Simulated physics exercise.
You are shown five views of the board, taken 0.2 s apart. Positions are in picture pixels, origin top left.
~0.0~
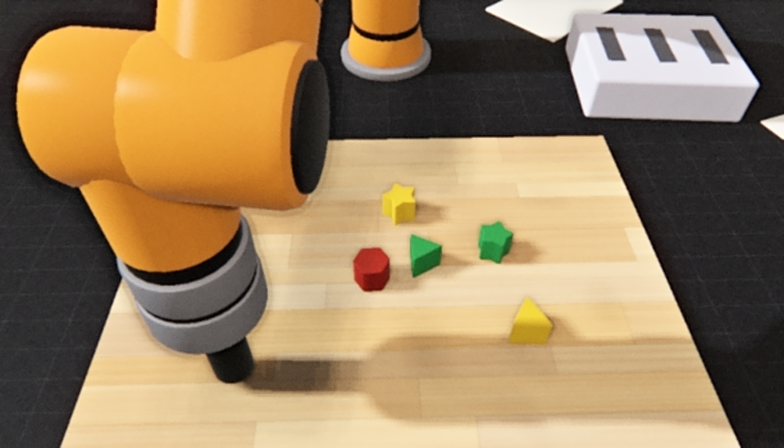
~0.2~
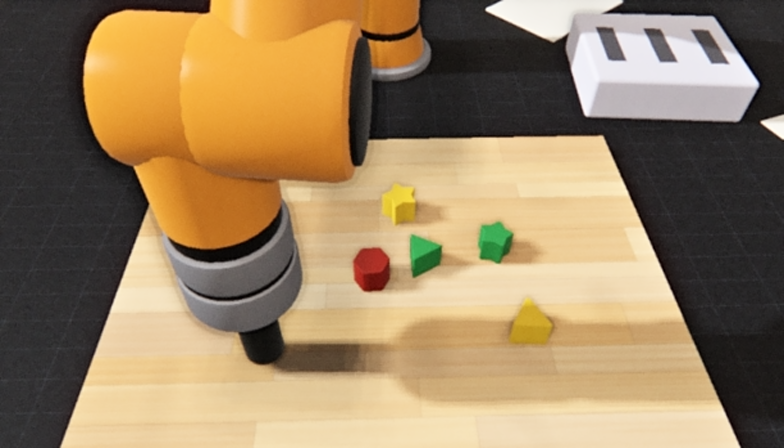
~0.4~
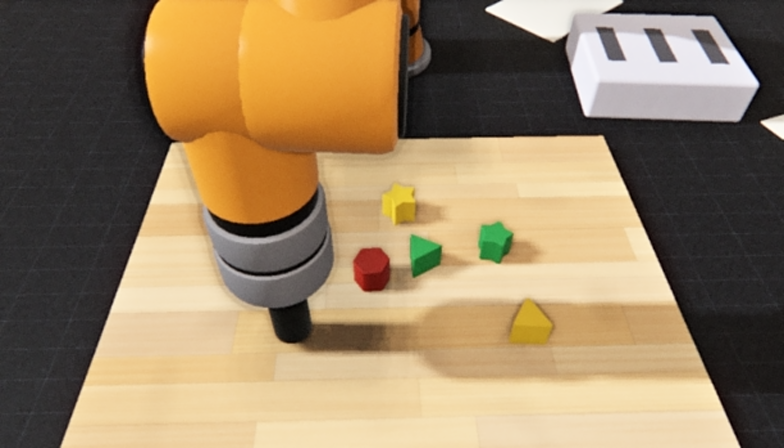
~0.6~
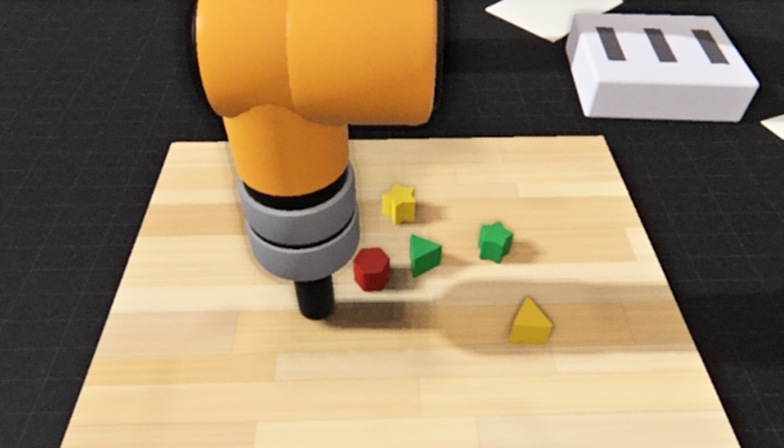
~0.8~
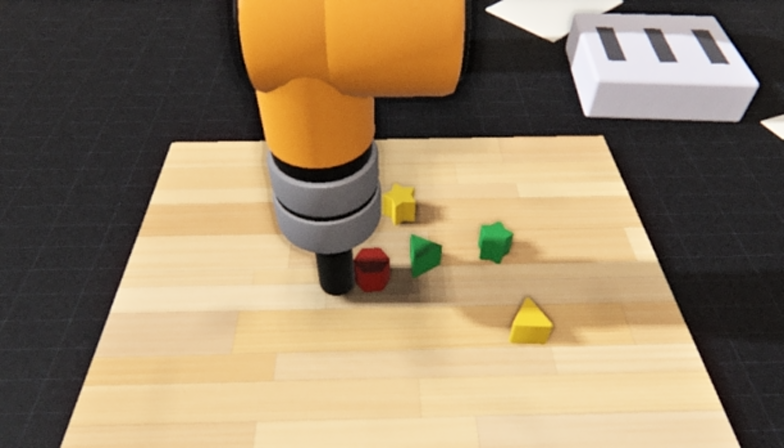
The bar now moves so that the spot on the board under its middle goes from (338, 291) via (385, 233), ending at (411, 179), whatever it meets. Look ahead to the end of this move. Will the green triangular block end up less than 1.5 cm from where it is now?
That would be a yes.
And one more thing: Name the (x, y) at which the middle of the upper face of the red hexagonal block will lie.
Near (400, 247).
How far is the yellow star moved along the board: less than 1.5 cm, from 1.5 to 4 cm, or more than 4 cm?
The best fit is over 4 cm.
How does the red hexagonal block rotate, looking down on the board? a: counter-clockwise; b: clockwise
The correct letter is b.
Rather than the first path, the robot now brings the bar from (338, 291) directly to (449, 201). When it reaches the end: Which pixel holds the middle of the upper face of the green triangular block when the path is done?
The middle of the upper face of the green triangular block will lie at about (452, 247) in the picture.
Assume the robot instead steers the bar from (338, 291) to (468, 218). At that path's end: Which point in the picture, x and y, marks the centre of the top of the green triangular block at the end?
By then it is at (491, 248).
What follows on the original path. One third of the way, bar at (372, 244); red hexagonal block at (400, 247), turned 60° clockwise; green triangular block at (429, 246).
Two thirds of the way, bar at (395, 205); red hexagonal block at (400, 247), turned 60° clockwise; yellow star at (413, 180), turned 15° anticlockwise; green triangular block at (429, 246).
At the end, bar at (411, 171); red hexagonal block at (400, 247), turned 60° clockwise; yellow star at (436, 154), turned 15° clockwise; green triangular block at (429, 246).
